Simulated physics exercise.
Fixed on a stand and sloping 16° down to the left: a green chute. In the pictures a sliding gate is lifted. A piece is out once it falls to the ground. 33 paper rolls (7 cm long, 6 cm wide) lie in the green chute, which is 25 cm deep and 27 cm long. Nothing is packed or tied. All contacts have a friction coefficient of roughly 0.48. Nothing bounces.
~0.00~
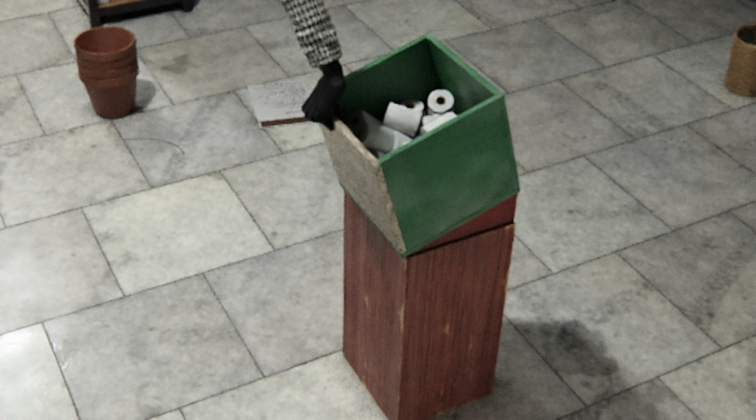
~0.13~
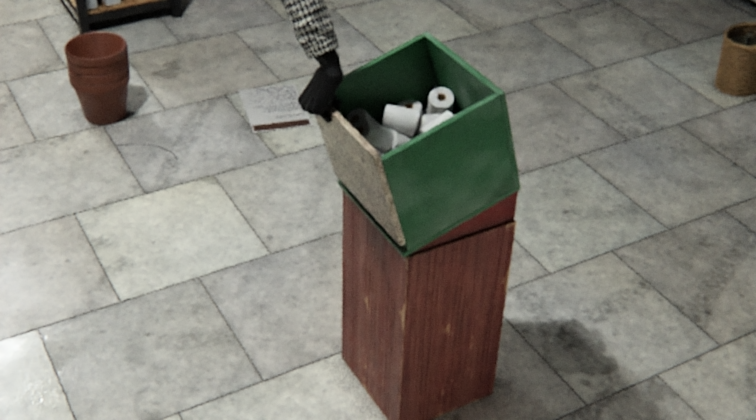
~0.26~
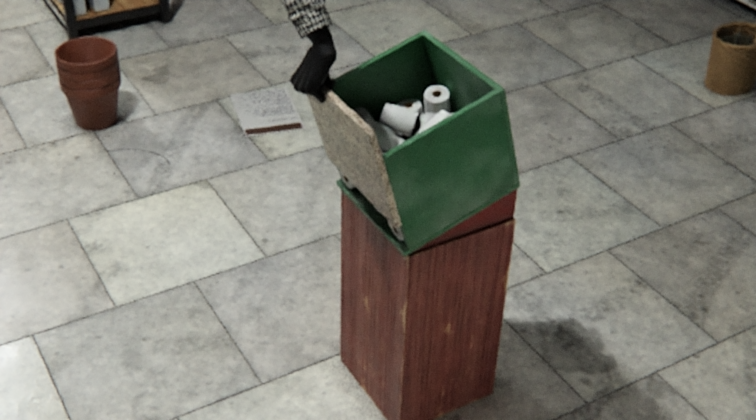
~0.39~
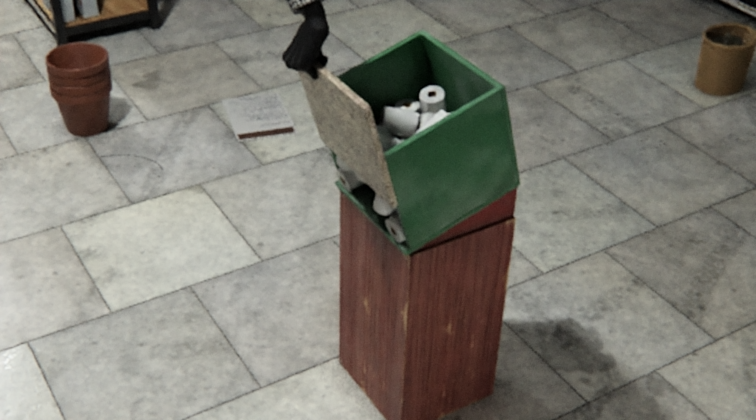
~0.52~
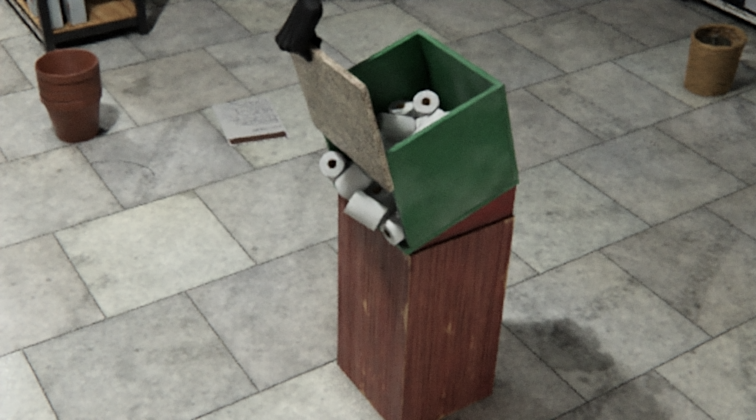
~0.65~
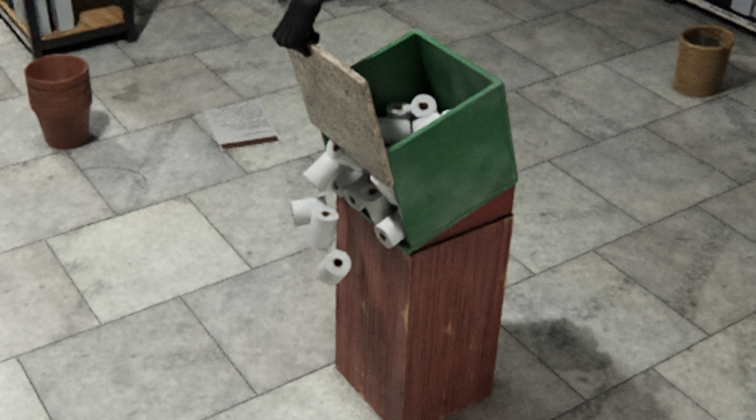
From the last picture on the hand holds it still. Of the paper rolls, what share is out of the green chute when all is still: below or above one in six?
It sheds over a sixth of them.
After 0.90 s, the green chute is down by 4 of 33.
After 1.22 s, the green chute is down by 10 of 33.
After 1.67 s, the green chute is down by 18 of 33.
Outcome (at 2.24 s), the green chute is down by 18 of 33. Asked share, 18 of 33, 55 per cent.
